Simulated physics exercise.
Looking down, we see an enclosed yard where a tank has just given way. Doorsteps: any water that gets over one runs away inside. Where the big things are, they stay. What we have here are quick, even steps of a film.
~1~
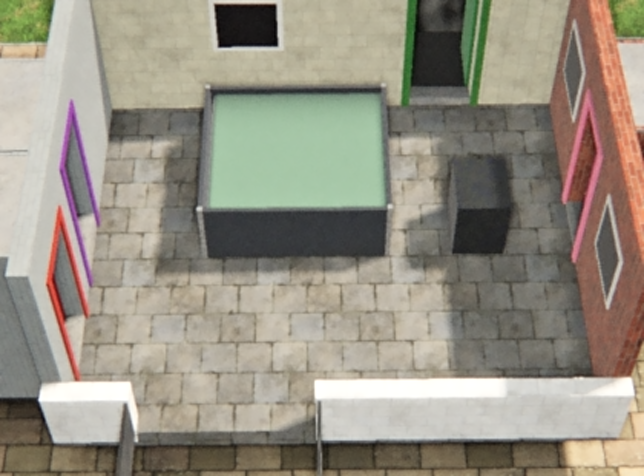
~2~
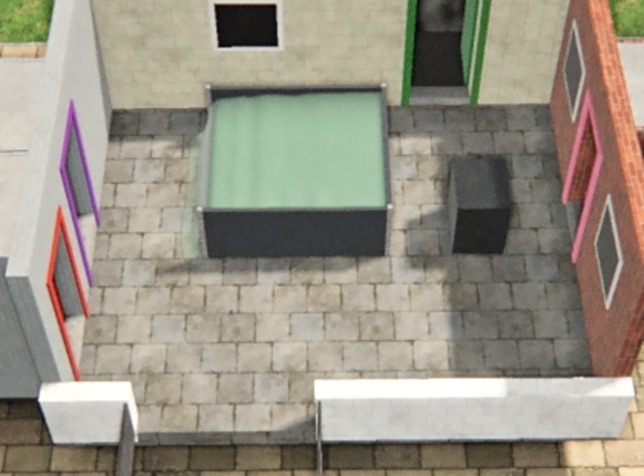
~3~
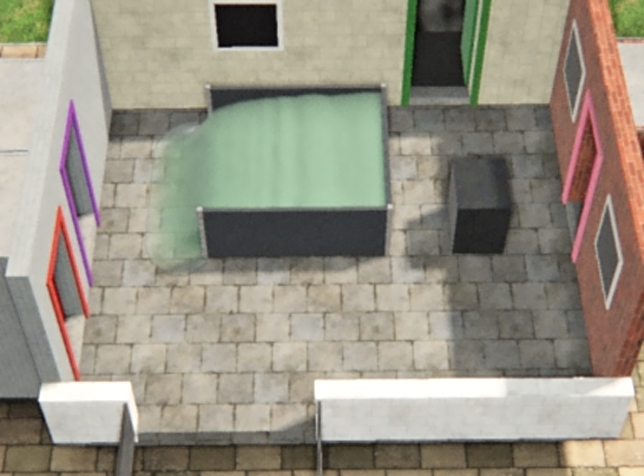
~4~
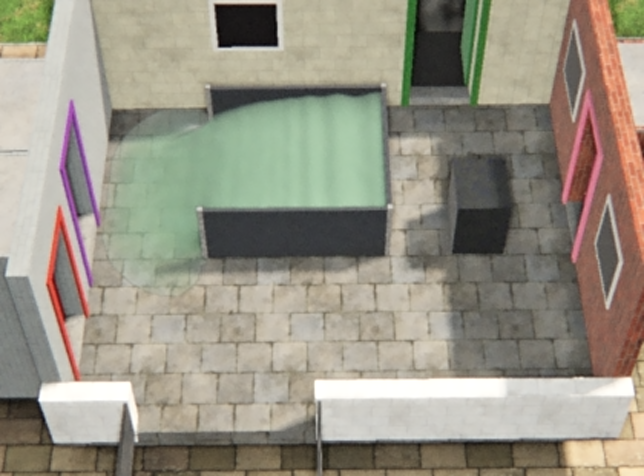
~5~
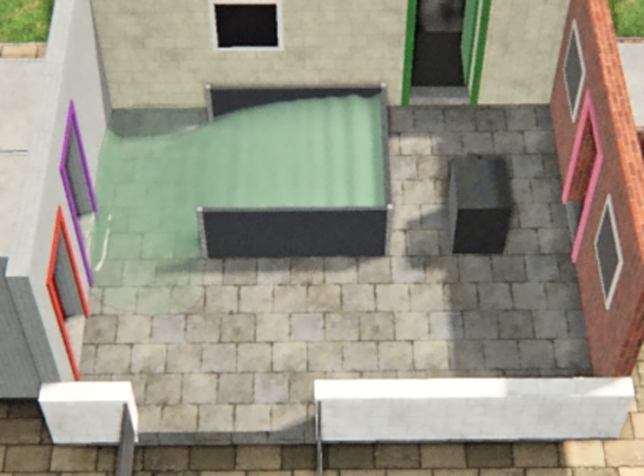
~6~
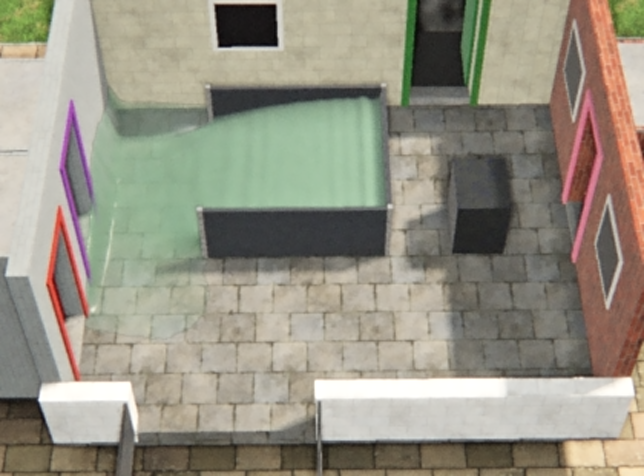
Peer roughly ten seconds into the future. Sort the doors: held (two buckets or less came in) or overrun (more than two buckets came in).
Sorted: Green door held, purple door overrun, pink door held, red door overrun.
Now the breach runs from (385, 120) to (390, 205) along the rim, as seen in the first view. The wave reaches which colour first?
Answer: The one in pink.
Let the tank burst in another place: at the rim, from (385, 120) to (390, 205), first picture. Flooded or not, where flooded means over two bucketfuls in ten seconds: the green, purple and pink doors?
I'd say the green door overshoots the mark, the purple door stops short and the pink door overshoots the mark.
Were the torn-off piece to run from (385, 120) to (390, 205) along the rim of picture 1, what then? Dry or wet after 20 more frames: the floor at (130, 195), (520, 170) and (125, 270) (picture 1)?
Taking the spots in turn: Untouched, swamped and untouched.
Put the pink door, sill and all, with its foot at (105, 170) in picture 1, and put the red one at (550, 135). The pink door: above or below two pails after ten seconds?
Note: Pink beats the threshold.
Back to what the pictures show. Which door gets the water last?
I'd go with the pink door.
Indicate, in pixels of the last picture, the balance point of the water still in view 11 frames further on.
Near pixel (200, 208).
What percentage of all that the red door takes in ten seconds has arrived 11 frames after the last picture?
About 10 per cent.
A moment on, water covers 25 % of the floor; the green door not reached, the purple door over two buckets in, the pink door not reached, the red door under two buckets in.
Next, water covers 35 % of the floor; the green door not reached, the purple door far over two buckets in, the pink door not reached, the red door under two buckets in.
Then, water covers 55 % of the floor; the green door wet at the sill, nothing in, the purple door far over two buckets in, the pink door not reached, the red door over two buckets in.
Later, water covers 85 % of the floor; the green door wet at the sill, nothing in, the purple door far over two buckets in, the pink door under two buckets in, the red door far over two buckets in.
In the end, water covers 95 % of the floor; the green door wet at the sill, nothing in, the purple door far over two buckets in, the pink door under two buckets in, the red door far over two buckets in.
